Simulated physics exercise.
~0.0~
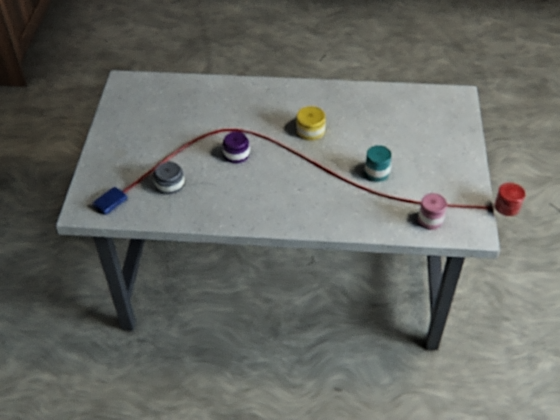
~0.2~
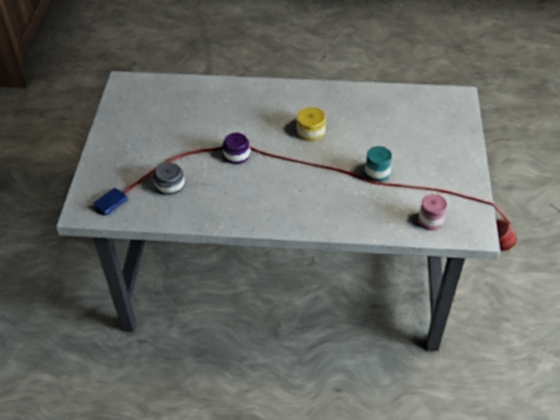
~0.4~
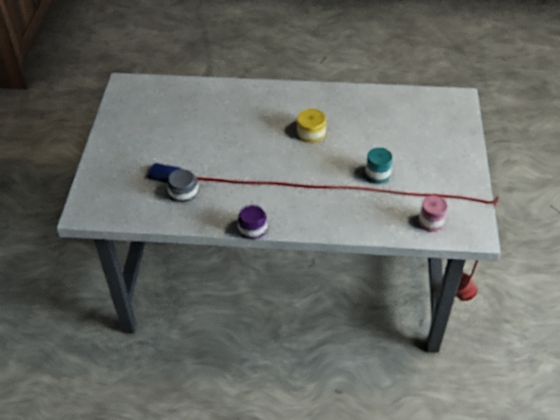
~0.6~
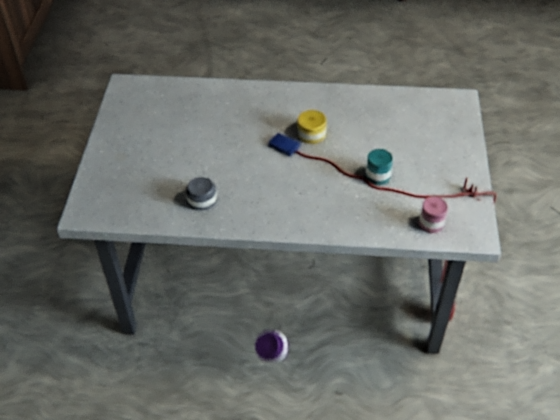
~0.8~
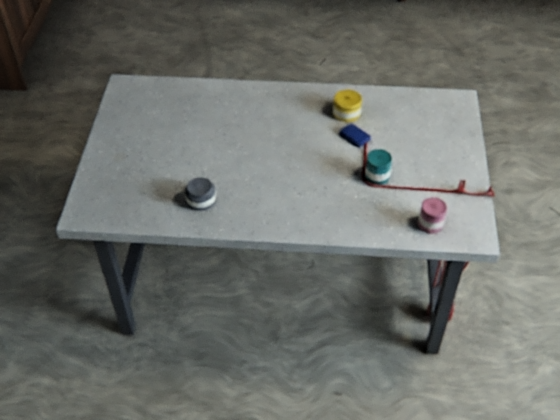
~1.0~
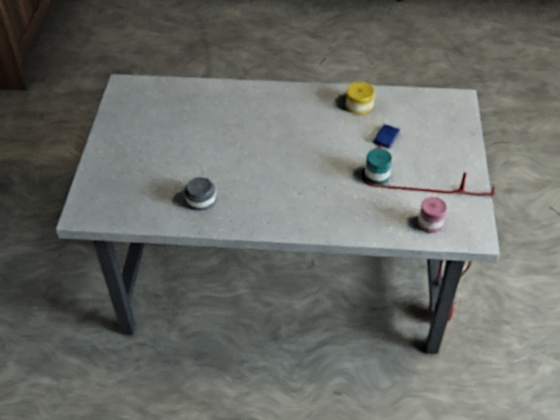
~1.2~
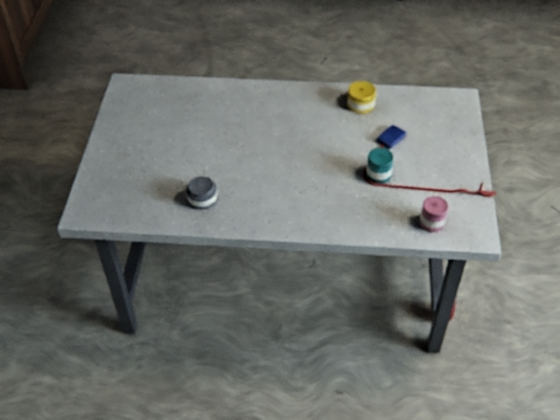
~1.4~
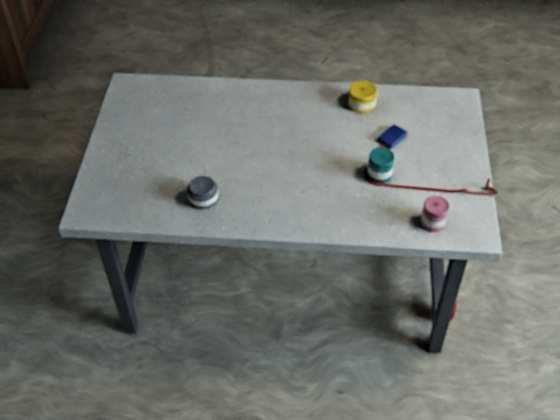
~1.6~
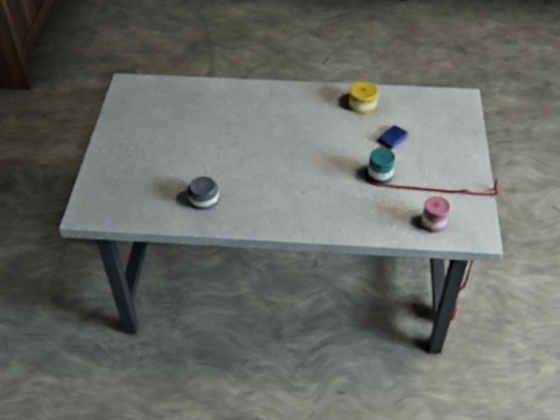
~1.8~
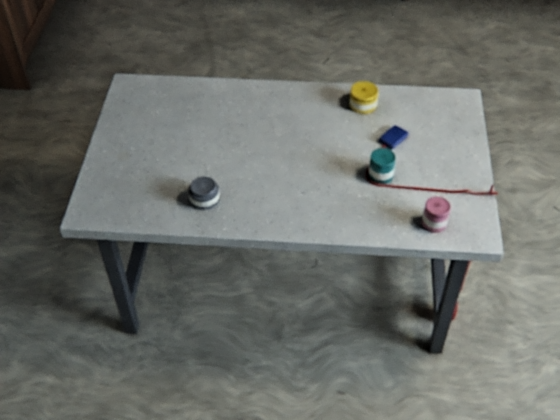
A pale grey table with dark legs stands on a swirled grey floor, seen from above at a slight sway. A red cable winds from a blue phone at the left, past grey, purple, yellow, teal and pink containers, to a red speaker at the right edge. The speaker drops over the side, pulling the cable taut and dragging the phone rightward. The purple jar slides forward and tumbles off the front, while the grey jar shifts slightly right. The phone travels on as the yellow tin moves toward the back, and both settle near the unmoved teal canister, the speaker low beside the right leg.
